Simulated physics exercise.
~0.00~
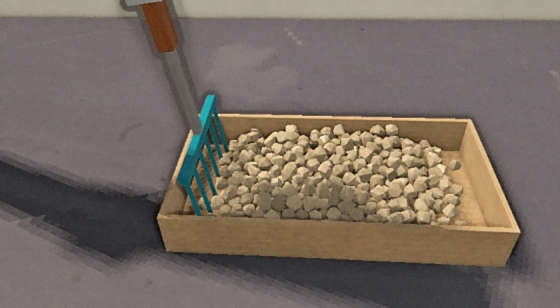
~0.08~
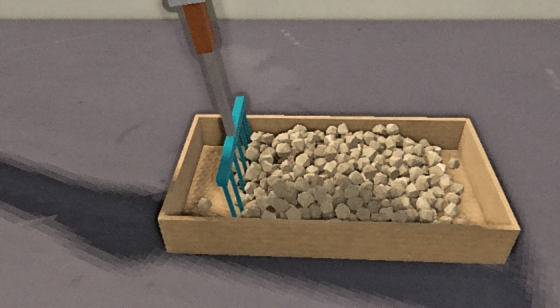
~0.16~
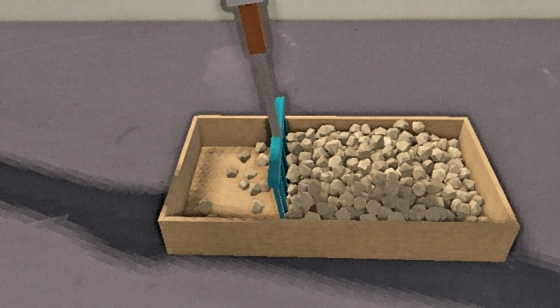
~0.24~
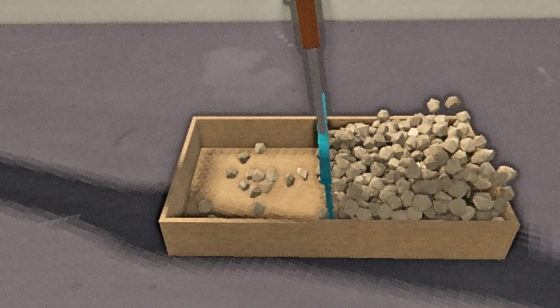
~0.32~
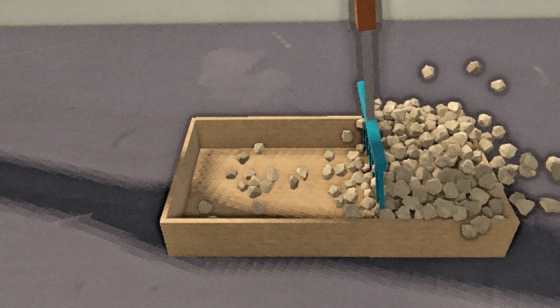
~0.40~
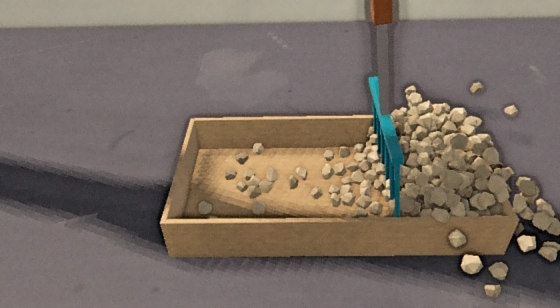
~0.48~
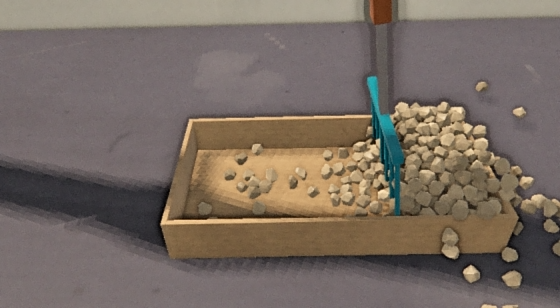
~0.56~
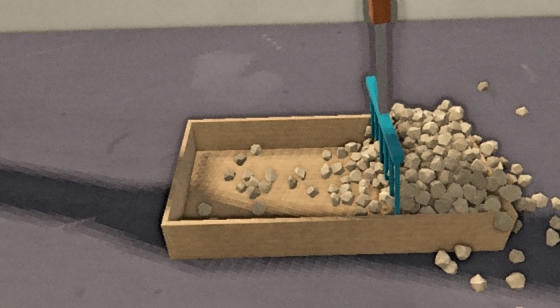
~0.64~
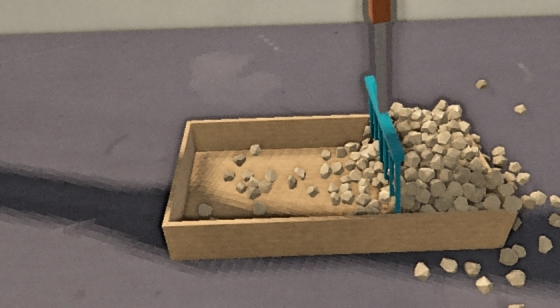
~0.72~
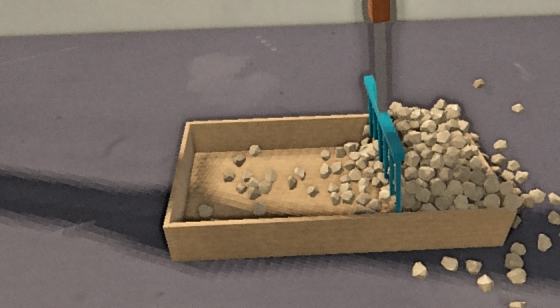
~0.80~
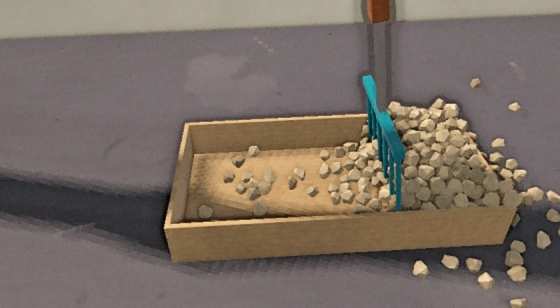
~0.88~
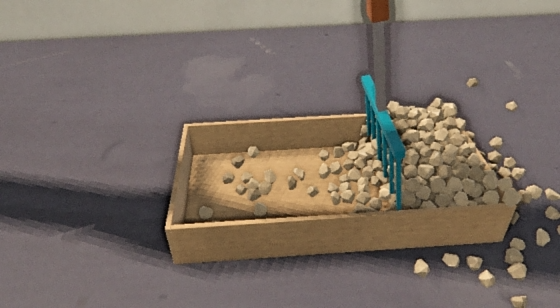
A teal comb pushes pebbles right along a tray, spilling some outside, then stops.
